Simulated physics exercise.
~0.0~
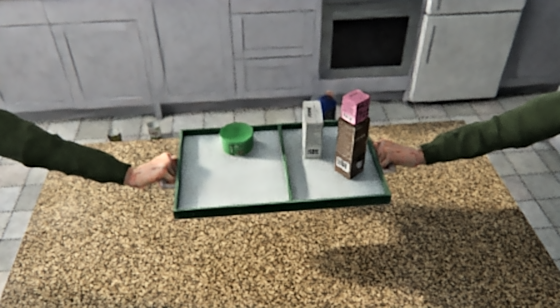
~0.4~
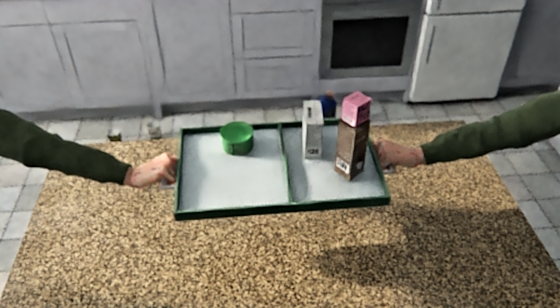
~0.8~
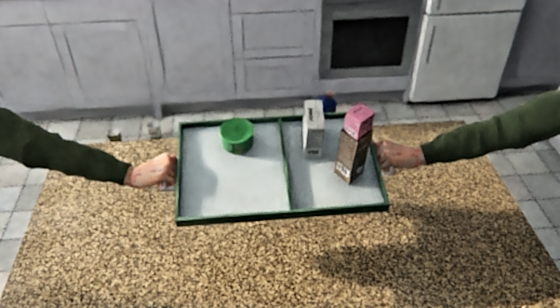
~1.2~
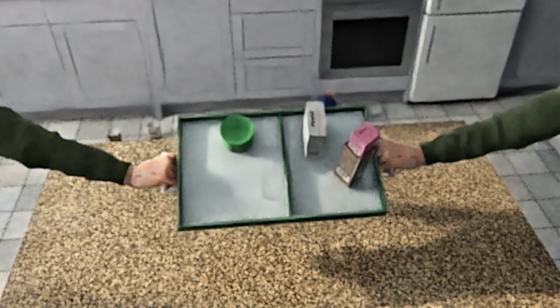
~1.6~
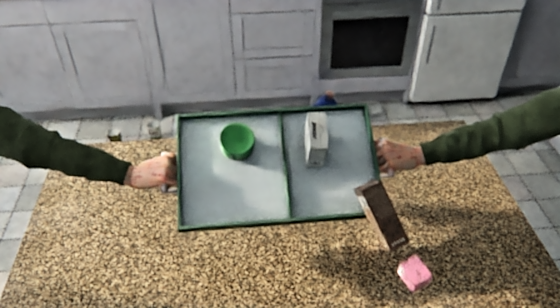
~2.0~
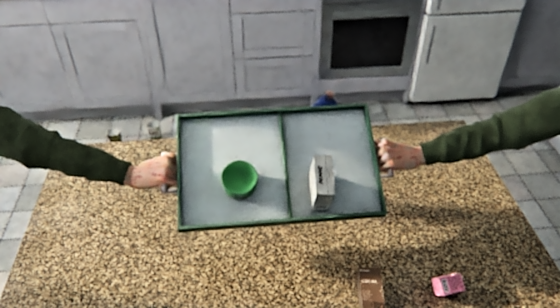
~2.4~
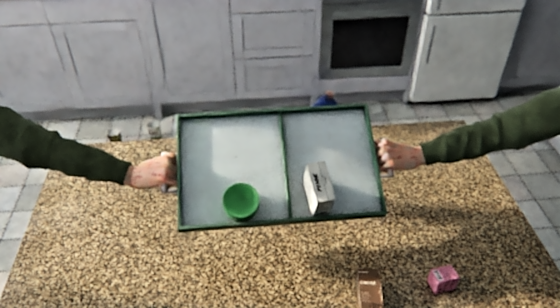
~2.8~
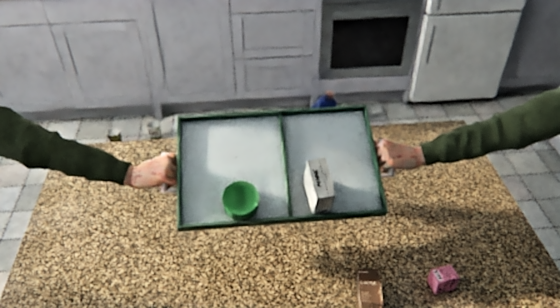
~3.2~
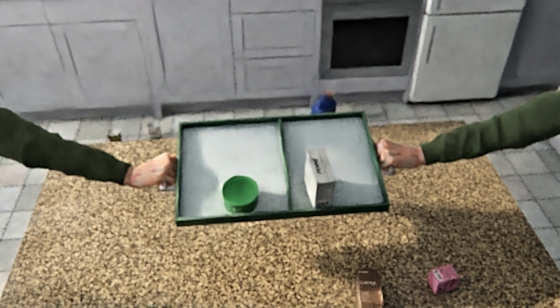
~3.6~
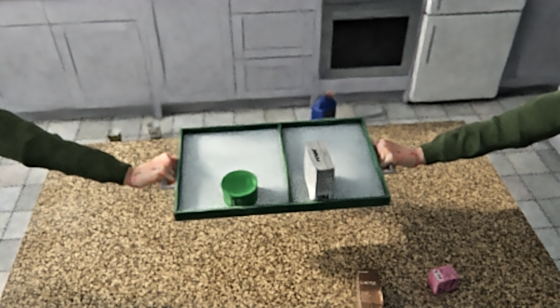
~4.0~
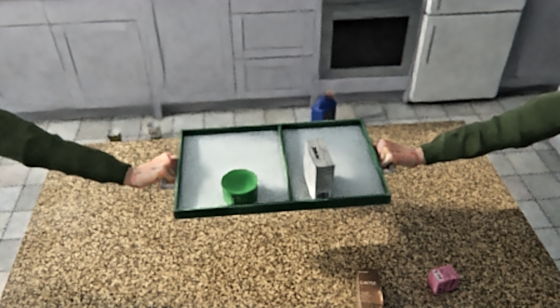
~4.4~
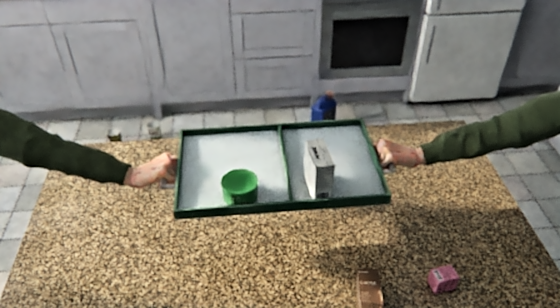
In a kitchen, two hands hold a divided tray above a speckled table and tip its near edge down, sending a brown carton and pink packet tumbling off while a green tub and white packet slide forward, staying upright aboard as the tray levels.
